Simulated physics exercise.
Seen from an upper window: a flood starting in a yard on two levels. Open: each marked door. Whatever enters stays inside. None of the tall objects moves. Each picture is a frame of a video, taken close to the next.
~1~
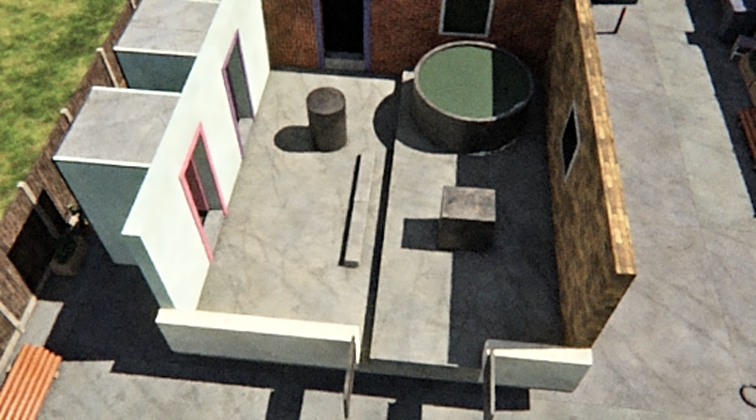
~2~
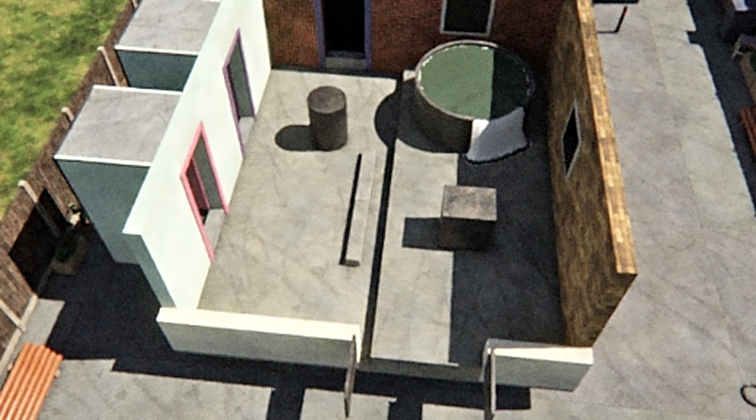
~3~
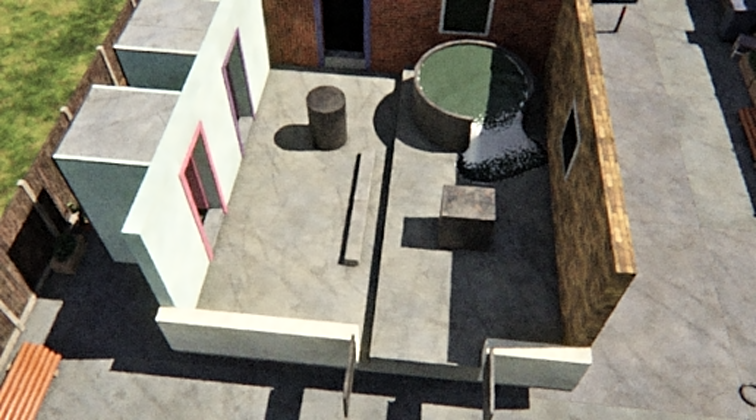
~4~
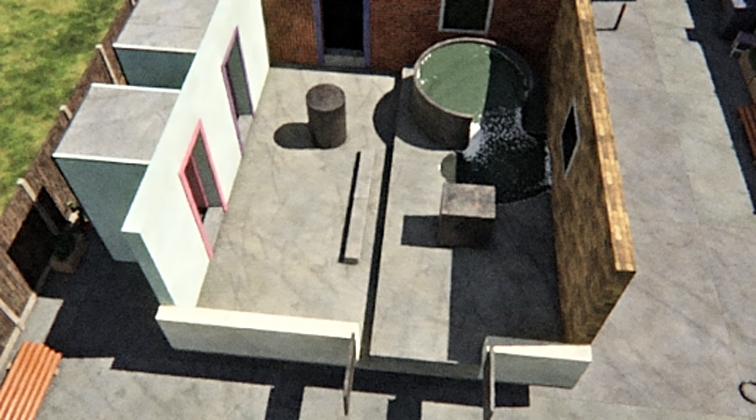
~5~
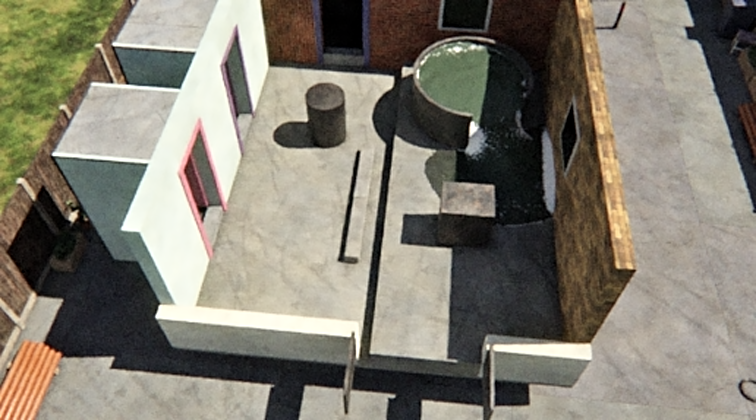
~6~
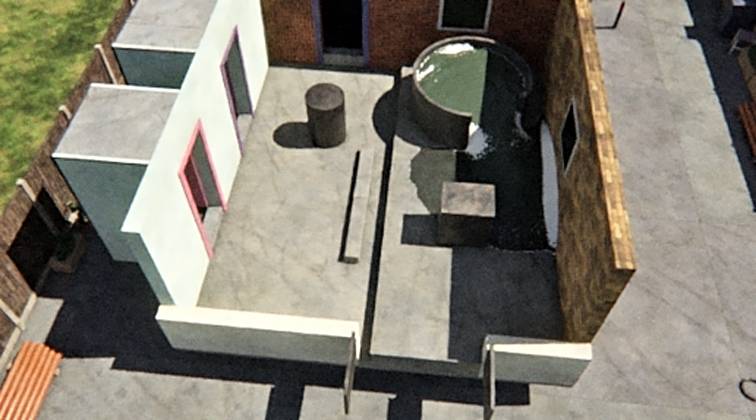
In a walled yard seen from above, a round tank of green water stands whole near the brick back wall. Water bursts from its lower right side and spreads across the paving to the right-hand wall, then runs forward around the square block as the level in the tank drops.
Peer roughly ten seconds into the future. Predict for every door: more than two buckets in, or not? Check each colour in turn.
Outcome: The purple door will allow in no excess; the blue door will allow in no excess; the pink door will allow in no excess.
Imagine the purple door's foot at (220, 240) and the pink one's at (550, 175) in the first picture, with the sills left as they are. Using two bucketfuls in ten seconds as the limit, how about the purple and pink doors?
So the purple door ends up below and the pink door ends up above.
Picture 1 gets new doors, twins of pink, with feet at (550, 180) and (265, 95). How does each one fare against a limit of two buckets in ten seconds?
Well, the first one overshoots and the other one doesn't reach it.
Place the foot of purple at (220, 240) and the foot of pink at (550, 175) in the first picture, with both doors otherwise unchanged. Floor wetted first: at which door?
The one in pink gets wet first.
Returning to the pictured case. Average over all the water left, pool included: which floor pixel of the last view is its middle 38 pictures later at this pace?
(420, 204).
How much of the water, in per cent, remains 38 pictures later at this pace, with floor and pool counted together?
The share not yet gone is roughly 80 percent.
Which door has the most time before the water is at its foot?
It would be the one in purple.
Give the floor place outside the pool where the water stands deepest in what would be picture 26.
Somewhere close to (556, 356).
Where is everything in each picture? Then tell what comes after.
The first picture shows the round tank at (473, 82) is whole and still.
In the second picture, water pours out at (499, 136) and has run to (467, 158).
In the third picture, water pours out at (497, 138) and has run to (545, 158).
In the fourth picture, water pours out at (497, 137) and has run to a hidden place.
In the fifth picture, water pours out at (497, 136) and has run to (553, 215).
In the sixth picture, the front is at (555, 249), out from the gap at (497, 135).
A moment on, water covers 20 % of the floor; the purple door not reached, the blue door not reached, the pink door not reached.
Next, water covers 35 % of the floor; the purple door not reached, the blue door not reached, the pink door not reached.
Then, water covers 45 % of the floor; the purple door not reached, the blue door not reached, the pink door not reached.
Later, water covers 70 % of the floor; the purple door wet at the sill, nothing in, the blue door wet at the sill, nothing in, the pink door wet at the sill, nothing in.
In the end, water covers 90 % of the floor; the purple door wet at the sill, nothing in, the blue door wet at the sill, nothing in, the pink door wet at the sill, nothing in.
